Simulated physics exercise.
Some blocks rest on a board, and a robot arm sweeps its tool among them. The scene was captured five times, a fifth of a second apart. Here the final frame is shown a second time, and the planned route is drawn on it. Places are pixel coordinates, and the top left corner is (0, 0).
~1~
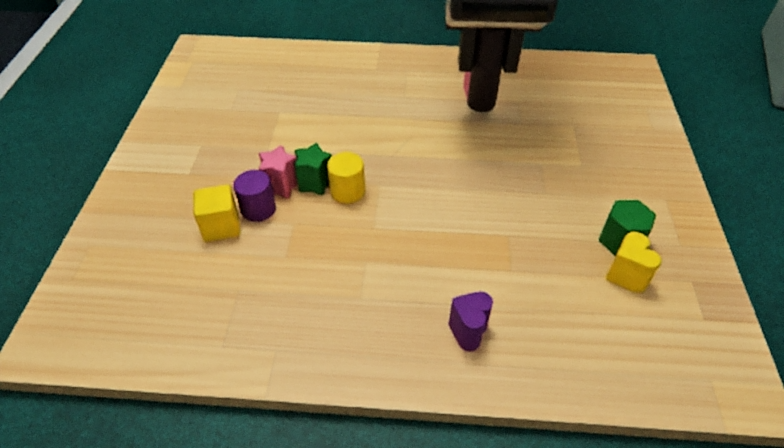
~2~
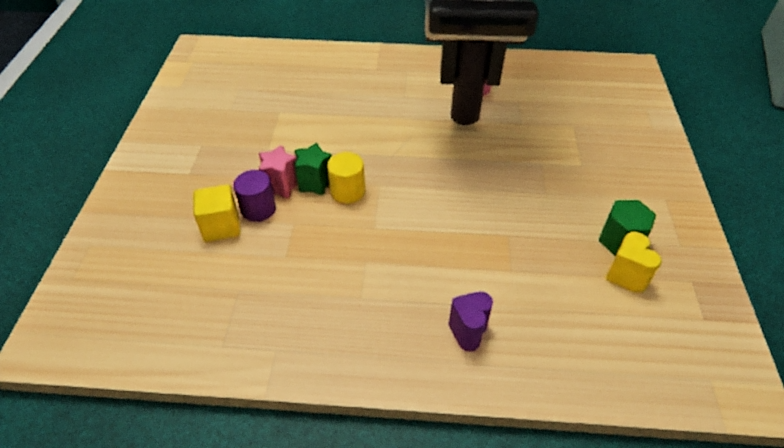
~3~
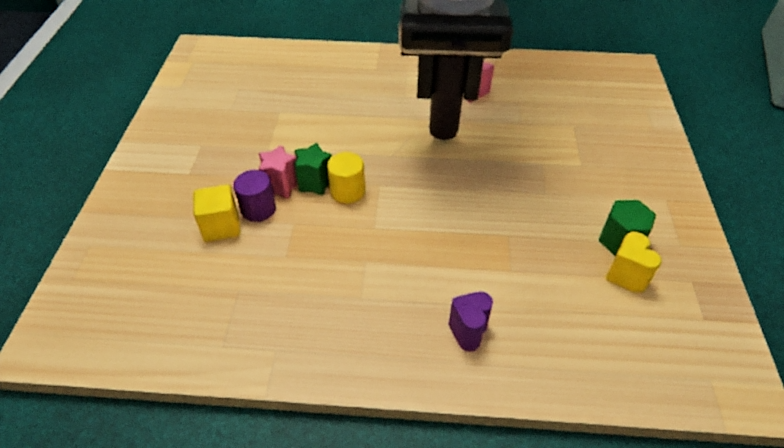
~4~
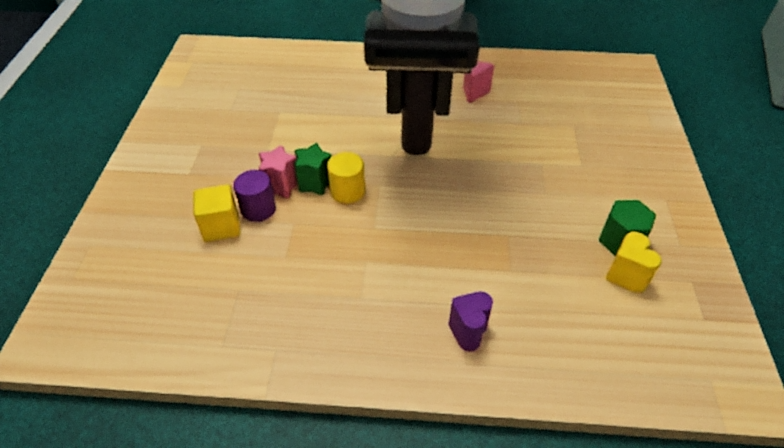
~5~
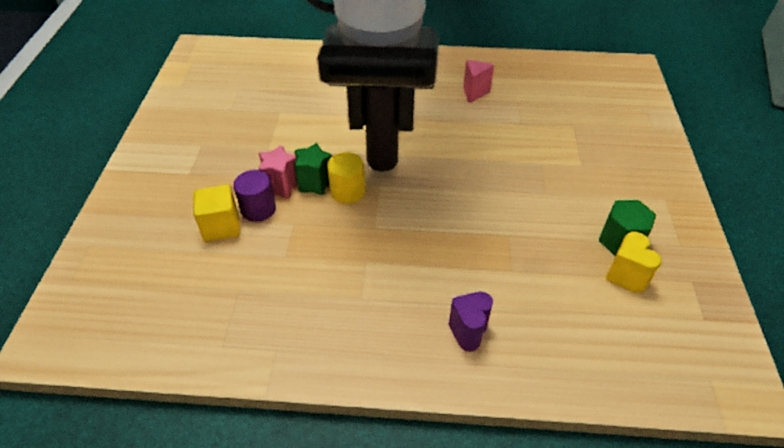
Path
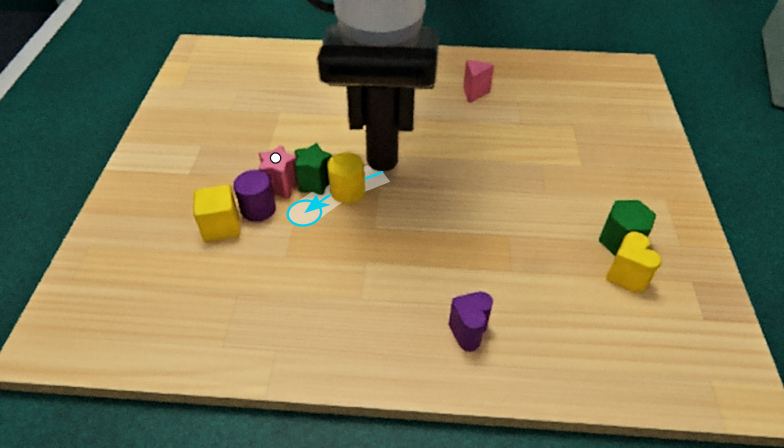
The video shows a robot arm moving its dark tool leftward and toward the viewer across a wooden board of colored blocks, uncovering a pink block behind it and nearing the yellow cylinder, while all the blocks stay still.
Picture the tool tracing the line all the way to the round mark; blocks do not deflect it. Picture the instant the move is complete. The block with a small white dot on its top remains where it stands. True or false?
It is false.
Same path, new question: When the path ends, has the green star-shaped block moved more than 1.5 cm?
Answer: Yes.
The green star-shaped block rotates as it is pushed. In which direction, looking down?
Rotates clockwise.
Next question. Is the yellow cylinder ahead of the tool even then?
Yes - that is the case.
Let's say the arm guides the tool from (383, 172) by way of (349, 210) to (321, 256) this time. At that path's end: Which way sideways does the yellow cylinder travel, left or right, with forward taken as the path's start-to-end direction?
Rightward.
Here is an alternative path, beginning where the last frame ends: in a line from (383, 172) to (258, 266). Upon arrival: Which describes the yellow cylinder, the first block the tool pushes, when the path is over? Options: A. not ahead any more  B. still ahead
That would be A.
Path on the board, from (383, 172) over (355, 182) and (329, 196) to (304, 213); the dot is on the pink star-shaped block.
The first path, step by step. Halfway along, tool at (340, 178); pink star-shaped block at (270, 156), turned 15° anticlockwise; green star-shaped block at (304, 156), turned 35° clockwise; yellow cylinder at (316, 182).
At the end, tool at (303, 202); purple cylinder in place; pink star-shaped block at (262, 152), turned 25° anticlockwise; green star-shaped block at (291, 163), turned 105° clockwise; yellow cylinder at (285, 212).
